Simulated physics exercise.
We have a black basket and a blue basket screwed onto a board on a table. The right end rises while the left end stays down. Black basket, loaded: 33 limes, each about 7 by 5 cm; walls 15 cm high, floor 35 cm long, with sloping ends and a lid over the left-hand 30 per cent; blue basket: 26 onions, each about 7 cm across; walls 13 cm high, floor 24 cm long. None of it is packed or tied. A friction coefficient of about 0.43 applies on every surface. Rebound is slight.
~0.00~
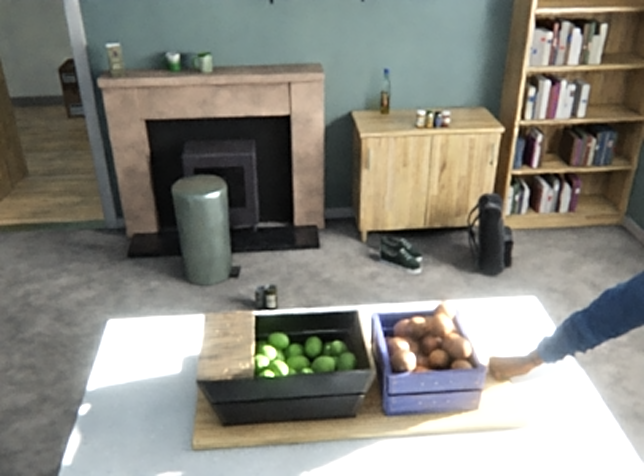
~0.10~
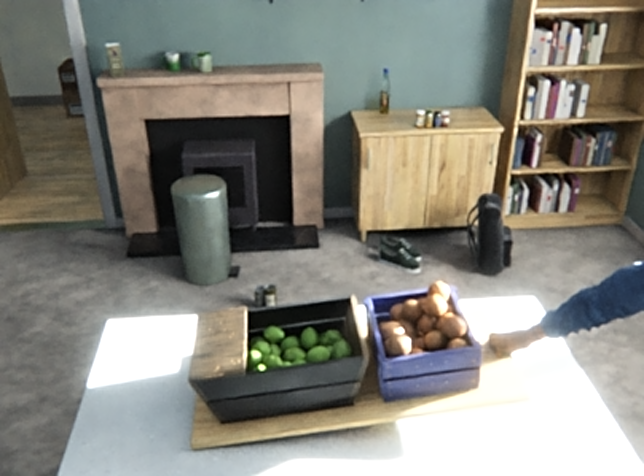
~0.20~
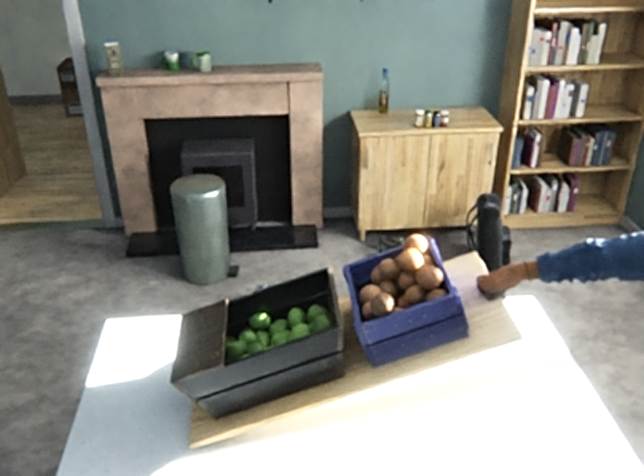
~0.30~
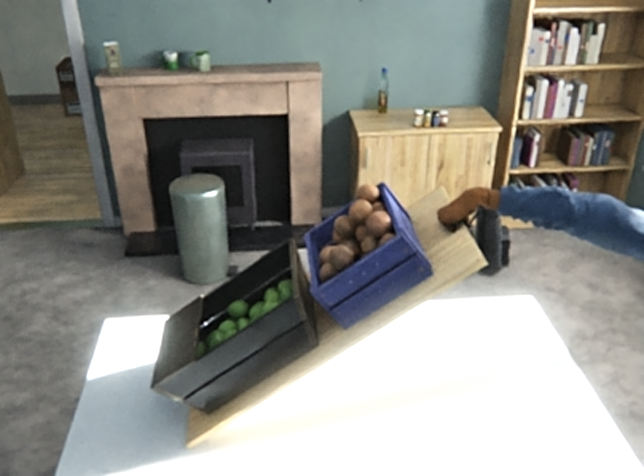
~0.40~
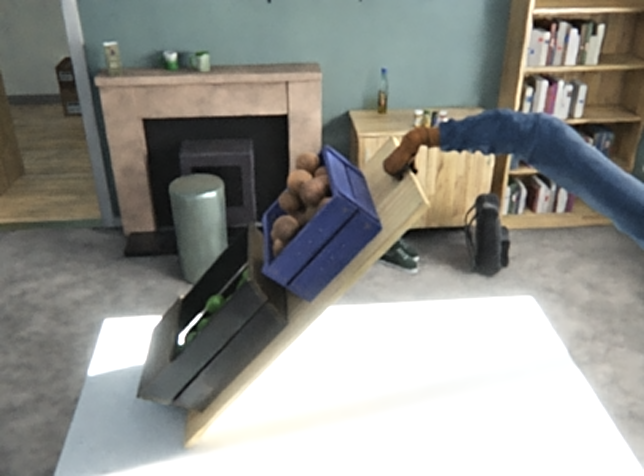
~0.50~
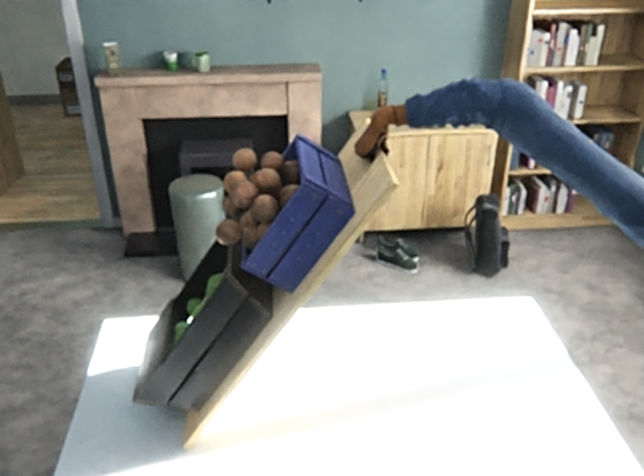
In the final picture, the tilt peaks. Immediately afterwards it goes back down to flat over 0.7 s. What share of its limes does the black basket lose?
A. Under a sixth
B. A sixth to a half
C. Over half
Under a sixth.
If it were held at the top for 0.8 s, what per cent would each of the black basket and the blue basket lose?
With that change, black basket sheds 0 percent and blue basket sheds 50 percent.
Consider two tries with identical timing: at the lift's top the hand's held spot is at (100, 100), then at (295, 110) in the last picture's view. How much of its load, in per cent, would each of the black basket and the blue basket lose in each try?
Black basket: 50 %, then 20 %; blue basket: 100 %, then 100 %.
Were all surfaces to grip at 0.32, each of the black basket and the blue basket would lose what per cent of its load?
Then the black basket sheds 0 per cent, while the blue basket sheds 80 per cent.
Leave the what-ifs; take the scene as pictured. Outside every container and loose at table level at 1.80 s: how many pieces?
Near 0, give or take.
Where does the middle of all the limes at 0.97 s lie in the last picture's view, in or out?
In the last picture they centre on about (247, 360).
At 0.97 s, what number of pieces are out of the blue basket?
Blue basket - close to 20.
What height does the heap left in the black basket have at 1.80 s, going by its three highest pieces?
About 13 cm.
After 0.71 s, tilt 43°; 0 of 33 out of the black basket and 18 of 26 out of the blue basket.
After 0.97 s, tilt 14°; 0 of 33 out of the black basket and 21 of 26 out of the blue basket.
After 1.33 s, tilt 0°; 0 of 33 out of the black basket and 21 of 26 out of the blue basket.
When it is over (at 1.80 s), 0 of 33 out of the black basket and 21 of 26 out of the blue basket. Asked share, 0 of 33, 0 per cent.
